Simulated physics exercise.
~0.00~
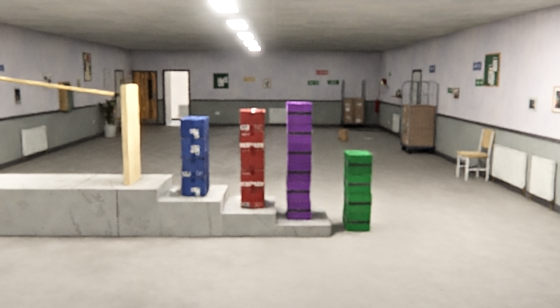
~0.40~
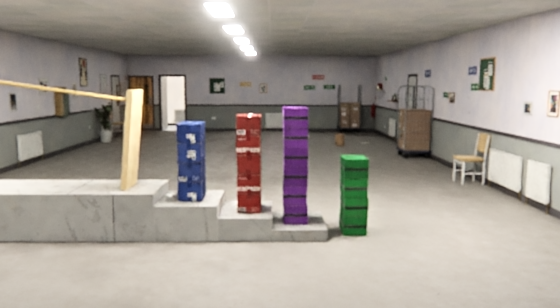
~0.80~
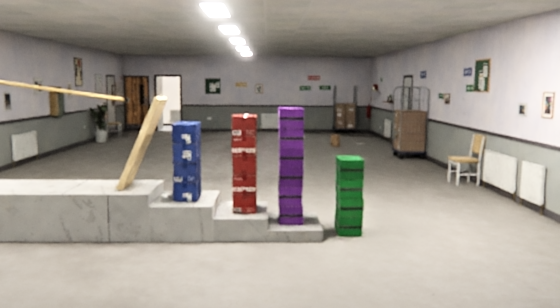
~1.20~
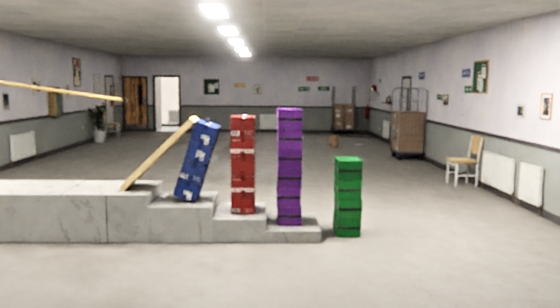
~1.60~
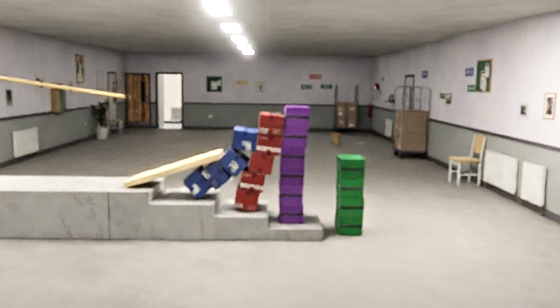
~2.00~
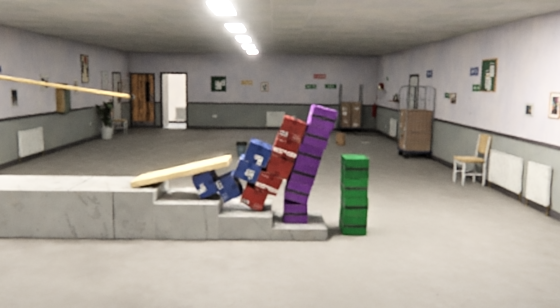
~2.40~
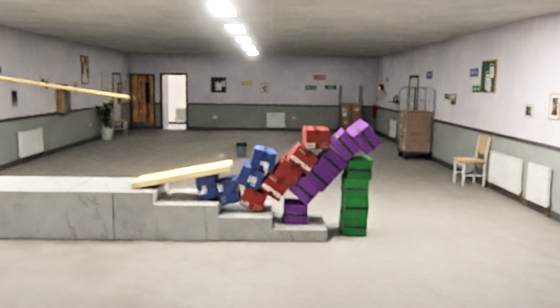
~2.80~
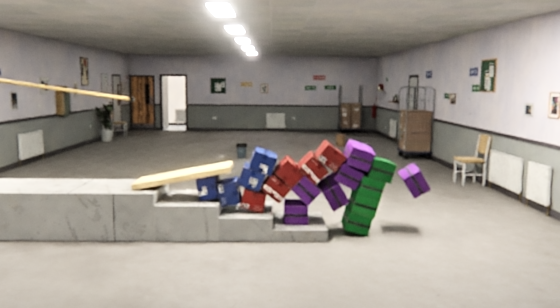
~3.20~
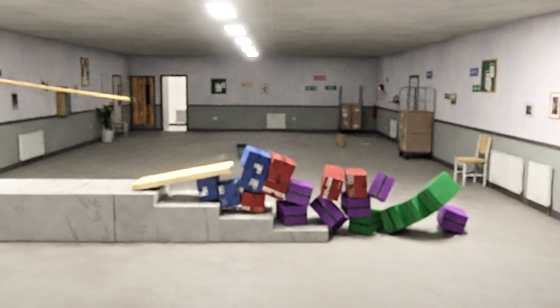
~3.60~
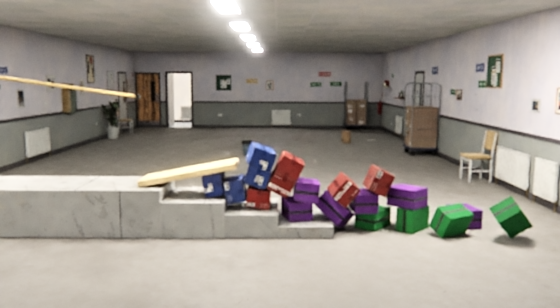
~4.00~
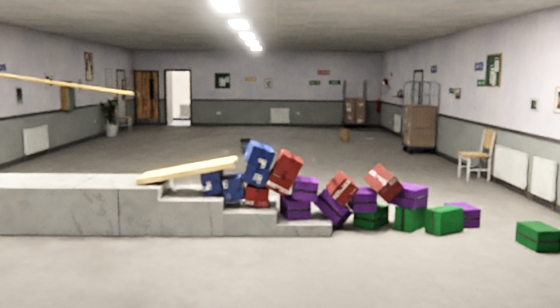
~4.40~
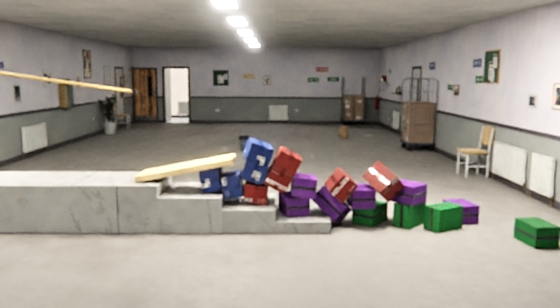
A grey stone block with steps descending to the right stands in a long hallway, seen from the side by a slightly swaying camera. An upright wooden board stands on it at the left, followed by blue, red and purple stacks of cartons down the steps and a green stack on the floor. A pole at the upper left pushes the board, which leans right and topples against the blue stack. The blue, red and purple stacks tip in turn, and the purple one knocks over the green. Cartons tumble rightward and settle in a jumbled heap, with a green one lying farthest right and the board resting nearly flat.
